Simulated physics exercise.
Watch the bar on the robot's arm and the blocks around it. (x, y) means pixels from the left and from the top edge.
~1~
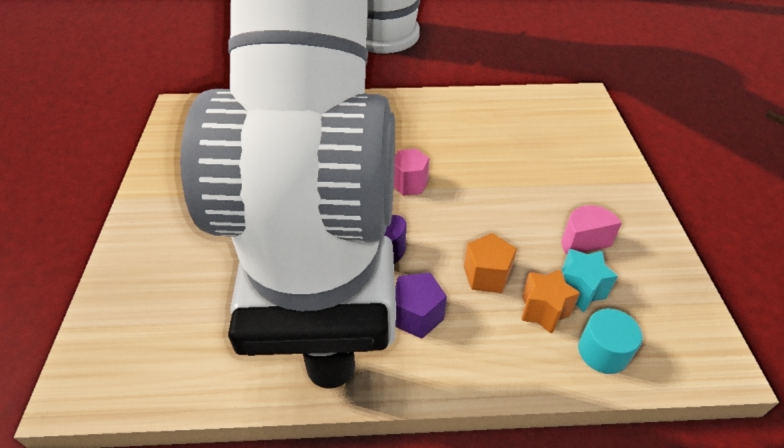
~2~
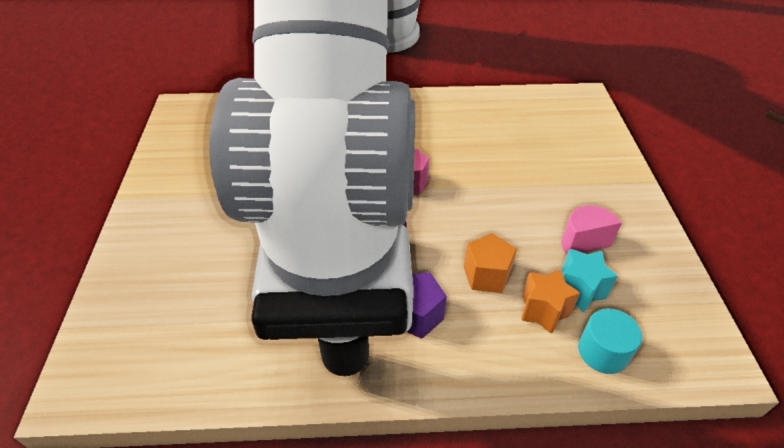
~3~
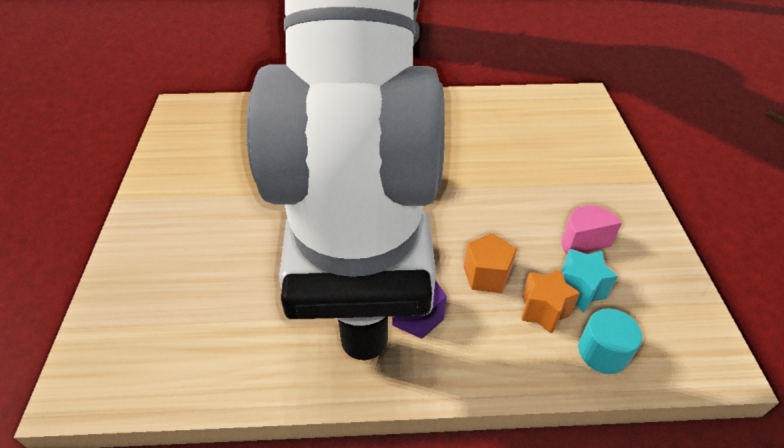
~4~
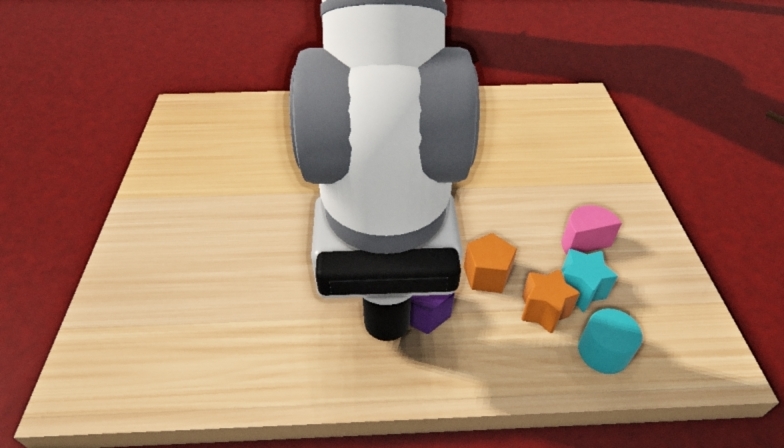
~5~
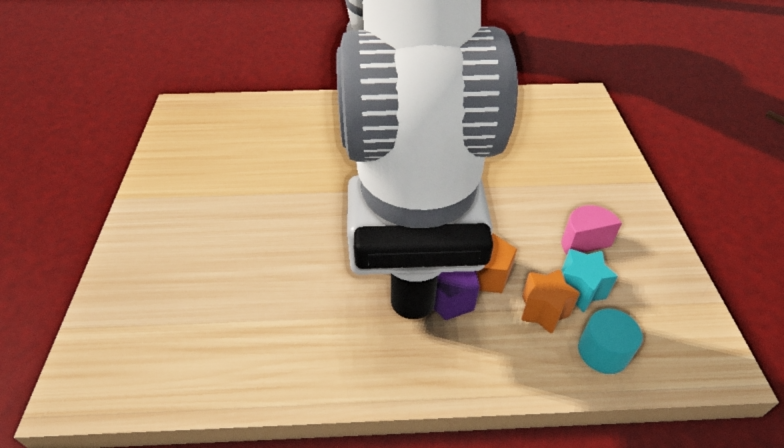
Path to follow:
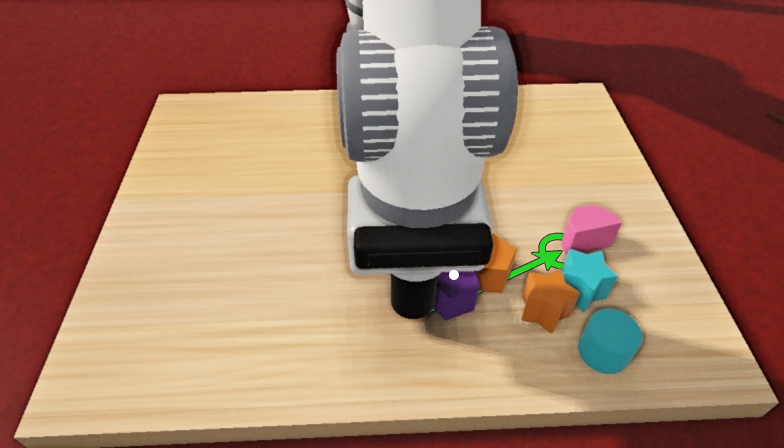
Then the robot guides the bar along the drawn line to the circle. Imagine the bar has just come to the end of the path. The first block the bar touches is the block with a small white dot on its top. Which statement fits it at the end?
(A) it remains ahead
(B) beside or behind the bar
Letter A.
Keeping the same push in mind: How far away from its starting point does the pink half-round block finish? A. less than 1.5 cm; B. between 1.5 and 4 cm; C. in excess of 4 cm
The answer is C.
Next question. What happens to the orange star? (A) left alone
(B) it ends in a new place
Correct choice: B.
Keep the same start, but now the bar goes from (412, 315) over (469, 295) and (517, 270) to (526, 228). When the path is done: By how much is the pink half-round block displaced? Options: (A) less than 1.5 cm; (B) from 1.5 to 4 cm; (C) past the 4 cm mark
Letter C.
The line goes from (412, 315) over (492, 284) to (562, 251); the dot is on the purple pentagon.
On the path given first. One third of the way, bar at (470, 280); purple pentagon at (513, 262), turned 25° clockwise; orange pentagon at (534, 235), turned 45° anticlockwise; turquoise star at (594, 267).
Two thirds of the way, bar at (521, 258); purple pentagon at (563, 240), turned 25° clockwise; orange pentagon at (575, 212), turned 45° anticlockwise; orange star at (567, 285), turned 60° clockwise; turquoise star at (606, 272), turned 45° anticlockwise; pink half-round block at (616, 206).
At the end, bar at (567, 237); purple pentagon at (607, 218), turned 20° clockwise; orange pentagon at (612, 191), turned 45° anticlockwise; orange star at (567, 285), turned 60° clockwise; turquoise star at (606, 272), turned 45° anticlockwise; pink half-round block at (651, 184), turned 15° anticlockwise.
